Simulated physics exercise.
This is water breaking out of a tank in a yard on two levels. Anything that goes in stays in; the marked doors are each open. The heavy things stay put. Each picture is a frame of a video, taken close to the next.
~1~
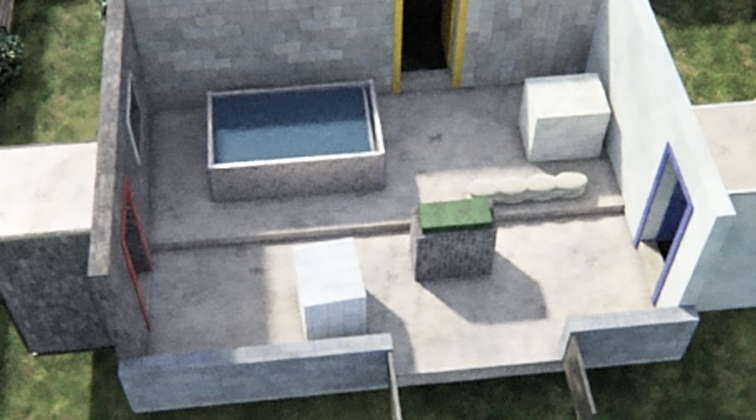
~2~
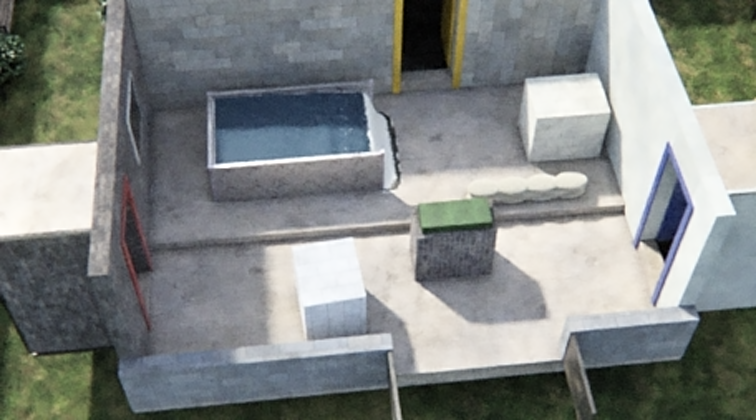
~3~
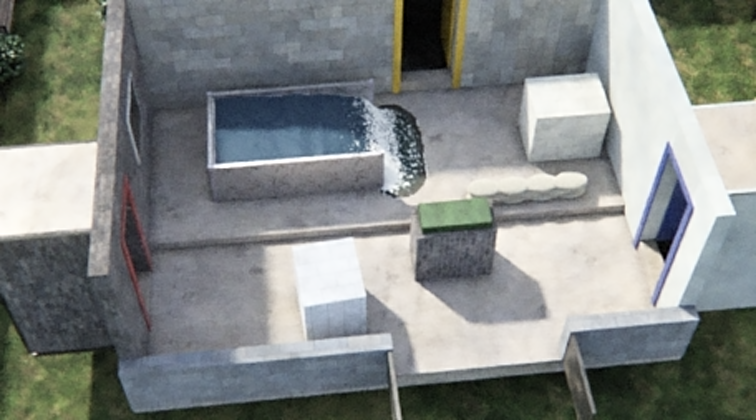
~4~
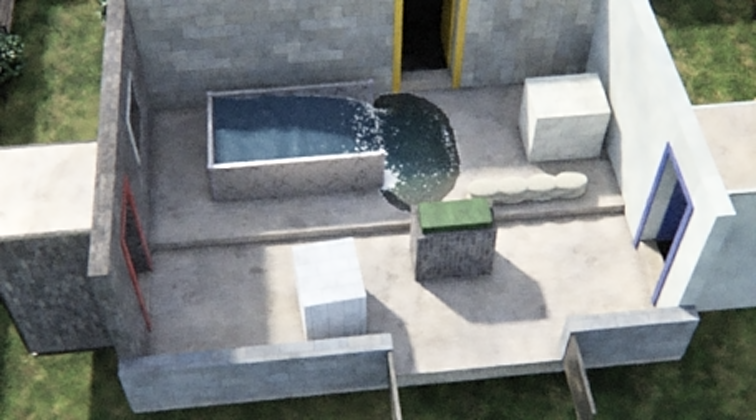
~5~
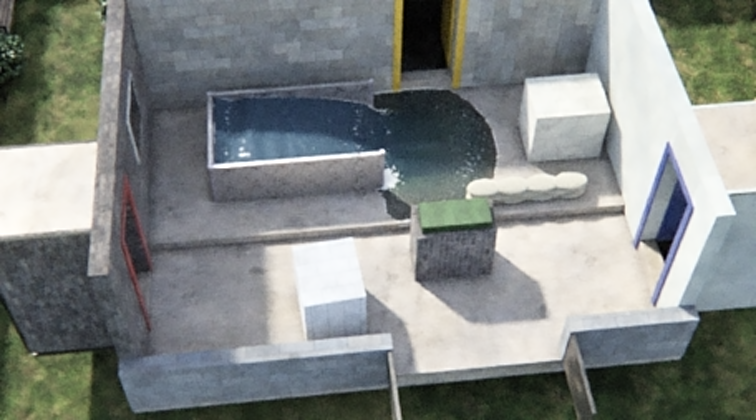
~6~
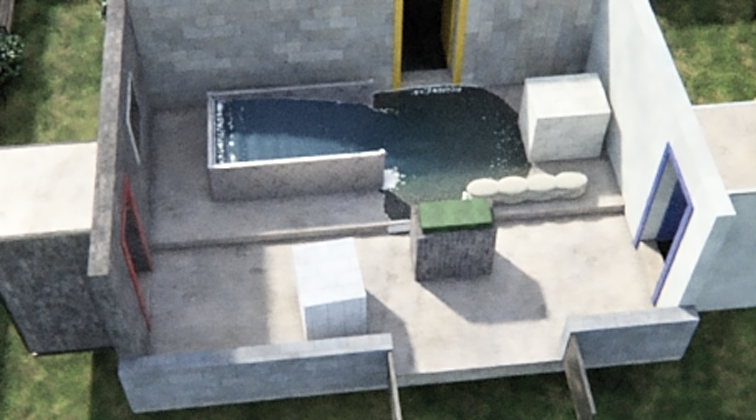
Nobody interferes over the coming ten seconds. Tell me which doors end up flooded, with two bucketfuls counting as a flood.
Here is how it goes: The blue door escapes flooding; the yellow door escapes flooding; the red door ends up flooded.
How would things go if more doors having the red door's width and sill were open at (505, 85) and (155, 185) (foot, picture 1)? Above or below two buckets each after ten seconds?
Results, in sequence: Gets past it and doesn't reach it.
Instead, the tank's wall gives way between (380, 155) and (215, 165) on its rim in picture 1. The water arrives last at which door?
My pick is the yellow one.
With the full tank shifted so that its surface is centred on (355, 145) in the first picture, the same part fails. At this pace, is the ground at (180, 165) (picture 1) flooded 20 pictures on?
Untouched.
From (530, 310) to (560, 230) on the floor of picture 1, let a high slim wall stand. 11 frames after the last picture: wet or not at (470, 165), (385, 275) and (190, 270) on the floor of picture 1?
Submerged, untouched, untouched.
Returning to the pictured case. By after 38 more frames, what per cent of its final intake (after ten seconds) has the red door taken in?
Around 0 in a hundred.
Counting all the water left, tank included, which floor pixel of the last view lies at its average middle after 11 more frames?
Close to (429, 151).
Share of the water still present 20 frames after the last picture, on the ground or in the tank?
Result: Close to 100 %.
A moment on, water covers 25 % of the floor; the blue door not reached, the yellow door wet at the sill, nothing in, the red door not reached.
Next, water covers 35 % of the floor; the blue door wet at the sill, nothing in, the yellow door wet at the sill, nothing in, the red door not reached.
Then, water covers 45 % of the floor; the blue door wet at the sill, nothing in, the yellow door wet at the sill, nothing in, the red door not reached.
Later, water covers 70 % of the floor; the blue door wet at the sill, nothing in, the yellow door under two buckets in, the red door wet at the sill, nothing in.
In the end, water covers 90 % of the floor; the blue door wet at the sill, nothing in, the yellow door under two buckets in, the red door over two buckets in.
